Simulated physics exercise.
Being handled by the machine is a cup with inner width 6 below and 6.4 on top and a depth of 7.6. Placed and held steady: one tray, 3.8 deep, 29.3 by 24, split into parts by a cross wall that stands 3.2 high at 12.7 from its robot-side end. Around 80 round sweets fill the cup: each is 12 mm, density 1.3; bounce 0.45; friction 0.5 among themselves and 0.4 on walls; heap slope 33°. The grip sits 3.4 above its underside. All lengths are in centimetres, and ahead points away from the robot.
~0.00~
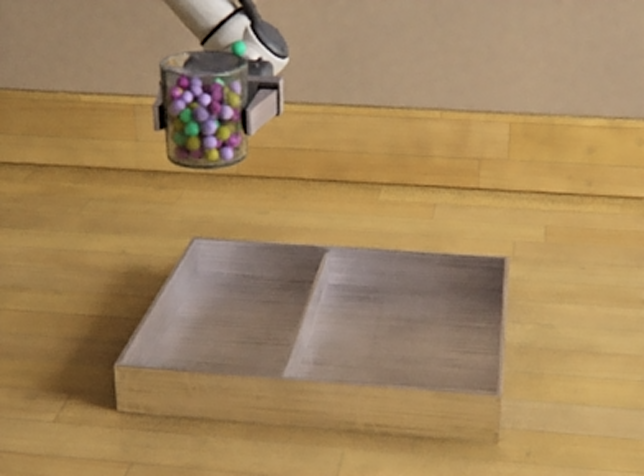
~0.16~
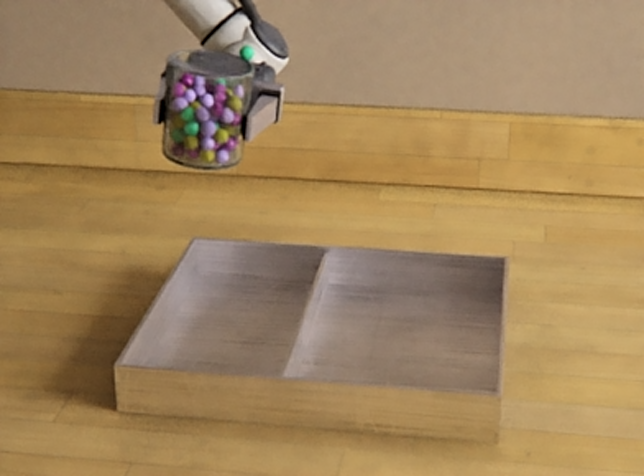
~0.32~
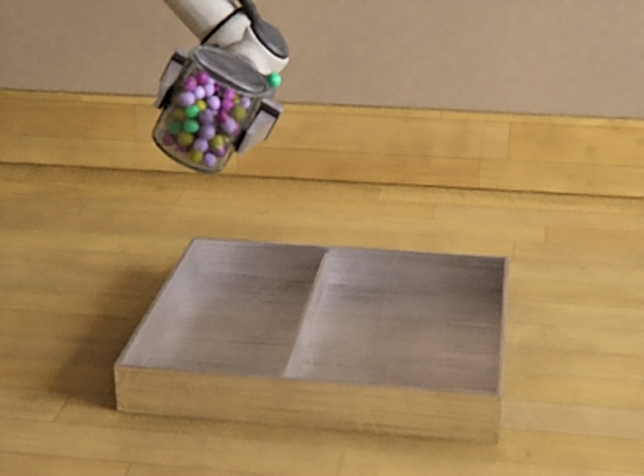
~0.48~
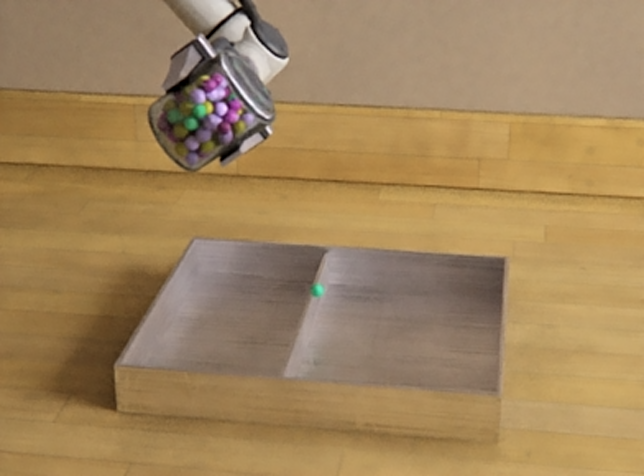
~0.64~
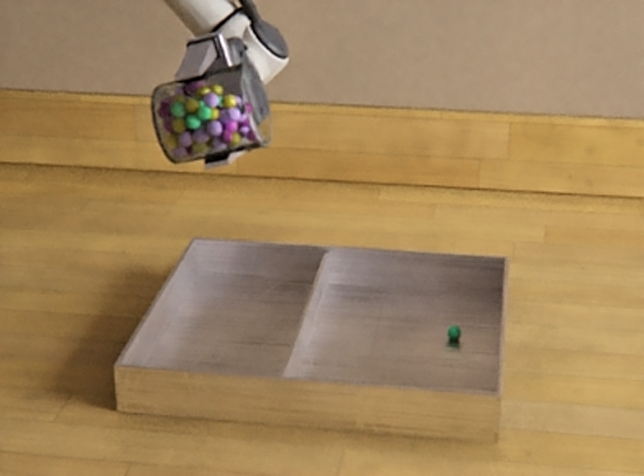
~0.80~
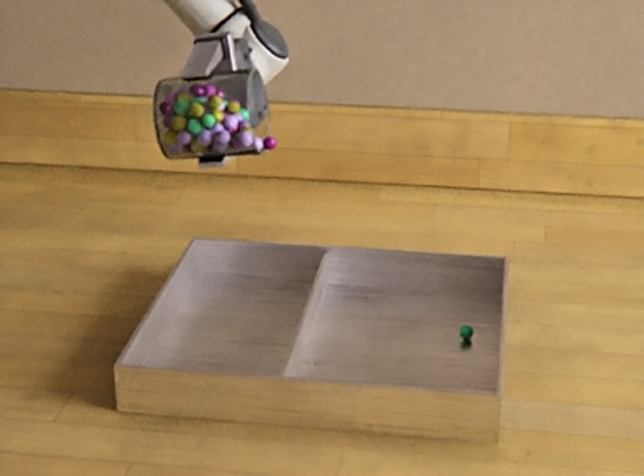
At first, a robot arm holds a clear cup of colourful balls upright above a divided tray, a green one perched near its rim. The arm tips the cup to the right, and the green ball drops into the tray's right section and rolls rightward as the cup turns nearly sideways.
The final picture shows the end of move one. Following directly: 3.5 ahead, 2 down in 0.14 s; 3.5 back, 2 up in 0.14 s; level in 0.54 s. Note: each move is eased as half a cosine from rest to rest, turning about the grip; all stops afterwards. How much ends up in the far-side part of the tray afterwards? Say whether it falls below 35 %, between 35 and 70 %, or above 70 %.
It falls below 35 %.
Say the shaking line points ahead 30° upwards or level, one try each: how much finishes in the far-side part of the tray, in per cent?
Estimates, in order: 40 % then 30 %.
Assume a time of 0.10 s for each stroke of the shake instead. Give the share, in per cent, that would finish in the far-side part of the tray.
About 35 per cent in that case.
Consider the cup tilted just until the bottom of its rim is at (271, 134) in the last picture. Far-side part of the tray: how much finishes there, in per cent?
Estimate: About 5 per cent.
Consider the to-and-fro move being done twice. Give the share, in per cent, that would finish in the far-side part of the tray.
Expected share: About 30 %.
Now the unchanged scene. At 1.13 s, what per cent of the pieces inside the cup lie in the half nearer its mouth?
45 %.
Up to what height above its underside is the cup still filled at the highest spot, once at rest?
Roughly 5.5 cm.
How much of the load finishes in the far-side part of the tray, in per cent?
I'd say some 20 per cent of it.
After 1.13 s, tilted 80° forward, highest piece 21 above the table; 61 in the cup, 7 in the far-side part, 14 in flight or on a rim.
After 1.46 s, tilted 17° forward, highest piece 24 above the table; 60 in the cup, 16 in the far-side part, 6 in the robot-side part.
After 1.82 s, level, highest piece 23 above the table; 60 in the cup, 16 in the far-side part, 6 in the robot-side part.
After 2.87 s, level, highest piece 23 above the table; 60 in the cup, 16 in the far-side part, 6 in the robot-side part.
In the end, 60 in the cup, 16 in the far-side part, 6 in the robot-side part. That is 20 % in the far-side part of the tray.
